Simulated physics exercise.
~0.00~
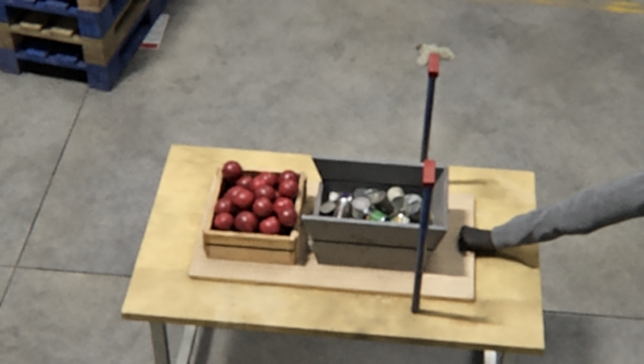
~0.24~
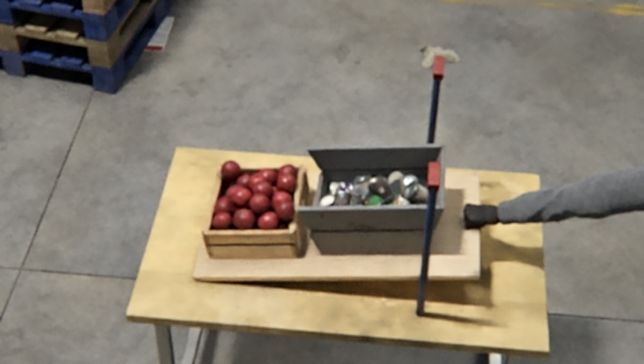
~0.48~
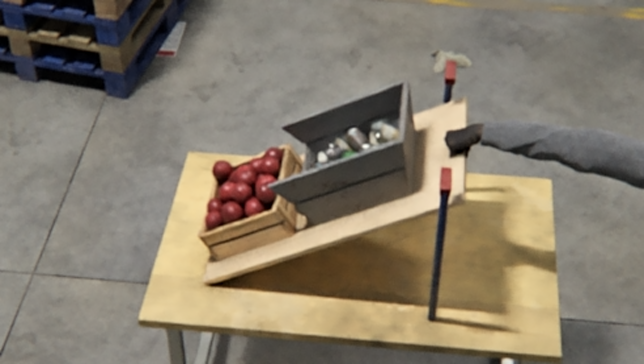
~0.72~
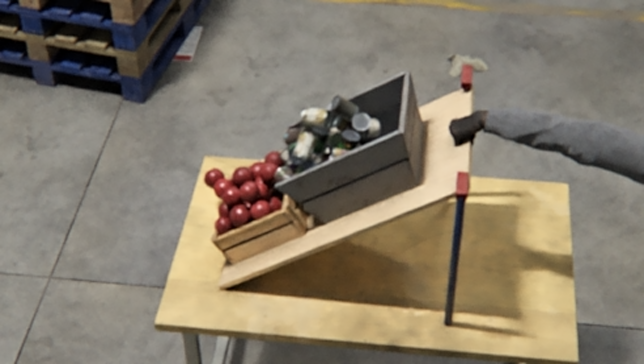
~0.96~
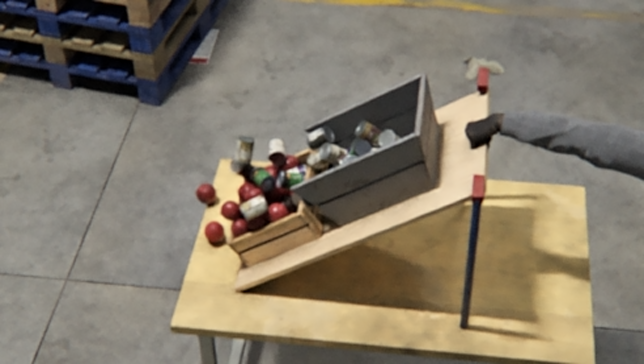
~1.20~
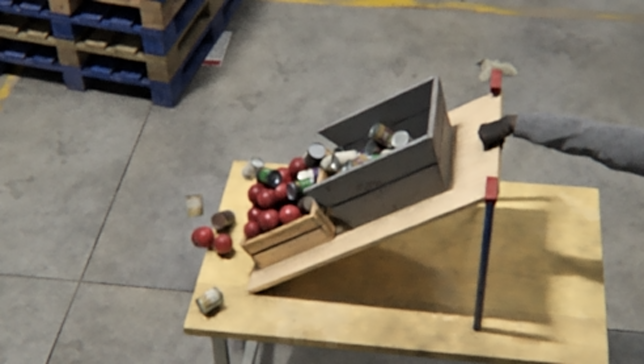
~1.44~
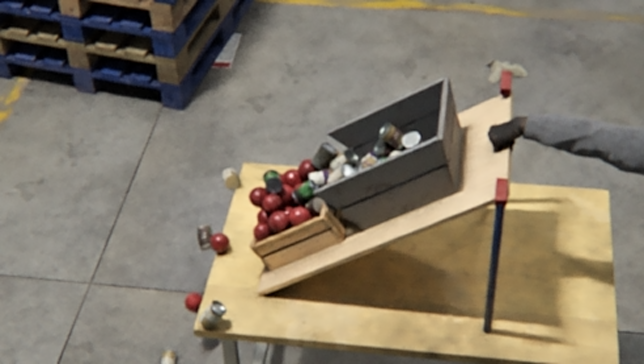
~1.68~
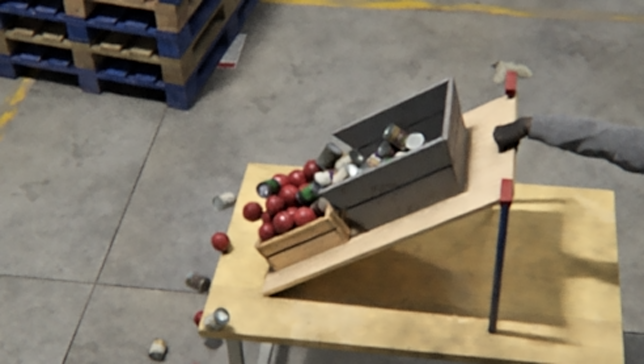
To begin with, a wooden tray of red apples and a grey tray of small tins sit side by side on a board on a table, with a dark-gloved arm at its right end. The arm jerks that end upward, and the board tilts steeply to the left until it meets the upright stops. Tins surge over the low left wall of the grey tray and land among the apples. Several apples and tins then spill off the left side, some dropping past the table edge. Finally the board stays tilted, with most apples and many tins still in their trays.
